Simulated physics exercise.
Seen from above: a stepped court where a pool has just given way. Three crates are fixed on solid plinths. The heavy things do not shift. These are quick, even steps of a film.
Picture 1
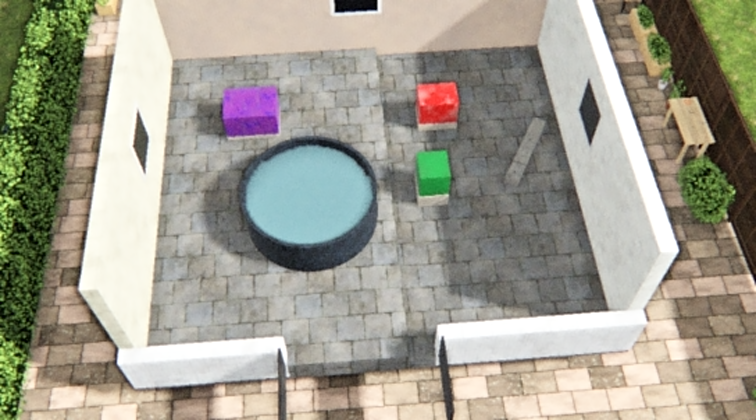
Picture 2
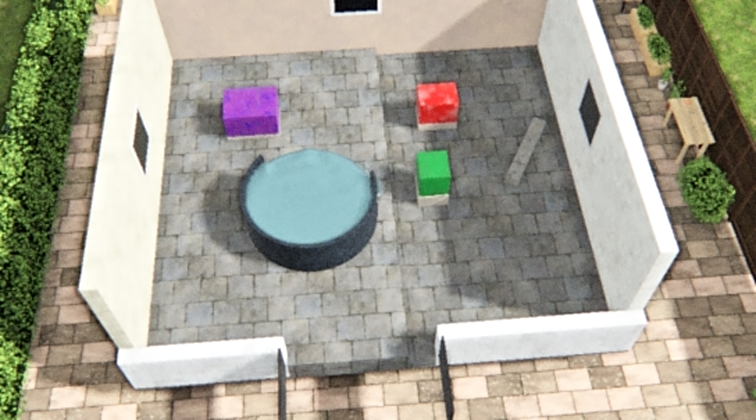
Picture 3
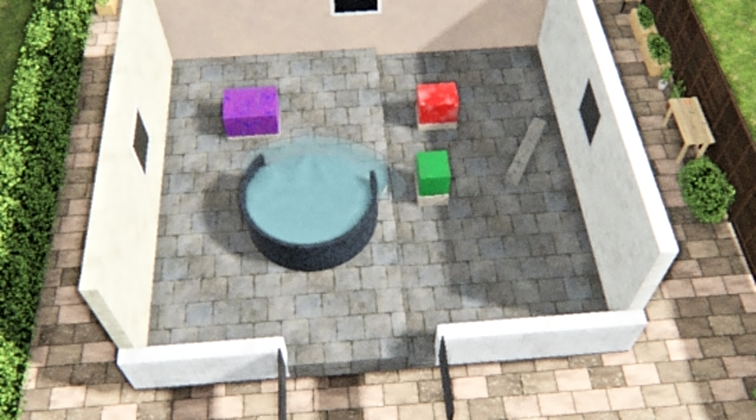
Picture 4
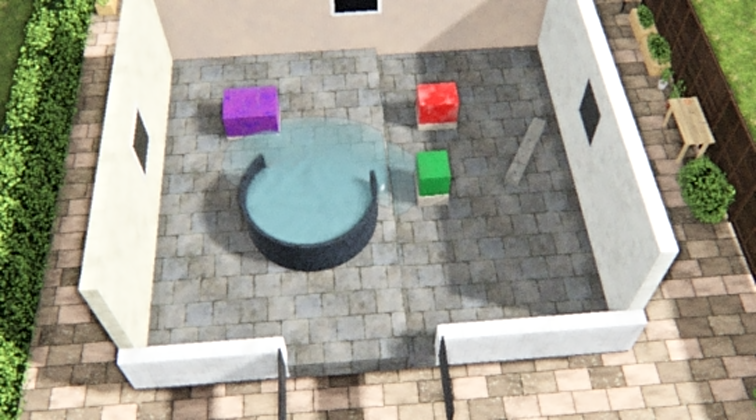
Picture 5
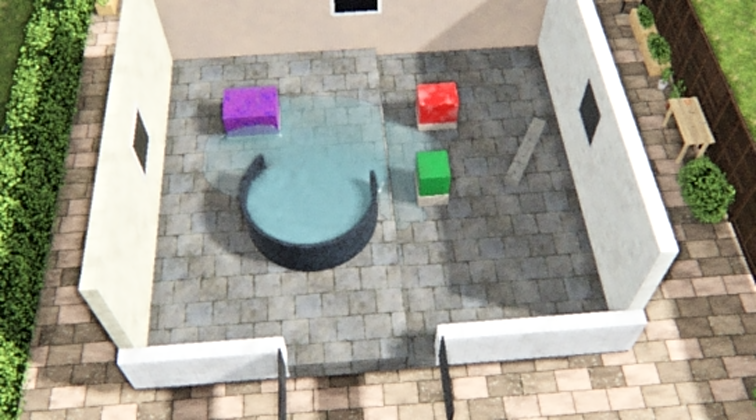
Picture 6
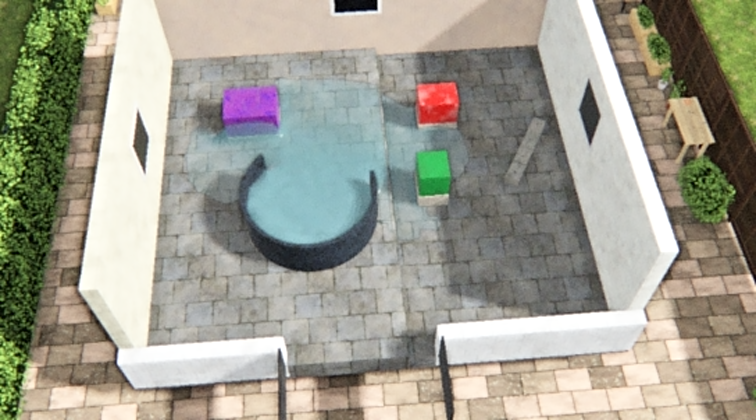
A round dark pool full of water lost the far side of its wall, and the water poured out through the gap, spreading across the gray paving around the purple block and toward the back wall.
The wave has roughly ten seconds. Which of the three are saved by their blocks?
The red crate gets wet; the purple crate gets wet; the green crate stays dry.
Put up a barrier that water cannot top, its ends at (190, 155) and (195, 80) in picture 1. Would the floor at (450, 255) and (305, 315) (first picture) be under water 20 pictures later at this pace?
In turn: Clear, not flooded.
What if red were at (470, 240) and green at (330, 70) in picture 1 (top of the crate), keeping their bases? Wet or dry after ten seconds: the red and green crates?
In short: The red crate stays dry; the green crate is soaked.
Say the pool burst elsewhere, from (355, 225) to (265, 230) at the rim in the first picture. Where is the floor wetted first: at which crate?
It is the one in purple.
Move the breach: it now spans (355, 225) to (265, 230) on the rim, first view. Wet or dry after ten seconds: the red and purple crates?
In short: The red crate remains dry; the purple crate gets wet.
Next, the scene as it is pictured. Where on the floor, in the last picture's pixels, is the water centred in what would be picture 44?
At about (381, 146).
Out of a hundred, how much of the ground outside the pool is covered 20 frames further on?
Near 60 in a hundred.
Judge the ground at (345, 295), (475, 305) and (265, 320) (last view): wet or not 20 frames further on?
In turn: Clear, free of water, dry.
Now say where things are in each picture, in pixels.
The first picture shows still water in the pool at (309, 192).
In the second picture, the front is at a hidden place, out from the gap on the pool's far side.
In the third picture, the front is at (247, 160), out from the gap on the pool's far side.
In the fourth picture, the front is at (228, 157), out from the gap on the pool's far side.
In the fifth picture, the front is at a hidden place, out from the gap on the pool's far side.
In the sixth picture, water pours out on the pool's far side and has run to (455, 131).
A moment on, water covers 35 % of the floor; the red crate water round its plinth, the purple crate water round its plinth, the green crate water round its plinth.
Next, water covers 45 % of the floor; the red crate water round its plinth, the purple crate water round its plinth, the green crate water round its plinth.
Then, water covers 60 % of the floor; the red crate water round its plinth, the purple crate water round its plinth, the green crate water round its plinth.
Later, water covers 85 % of the floor; the red crate water round its plinth, the purple crate water round its plinth, the green crate water round its plinth.
In the end, water covers 95 % of the floor; the red crate was topped, the purple crate was topped, the green crate stayed above the water.
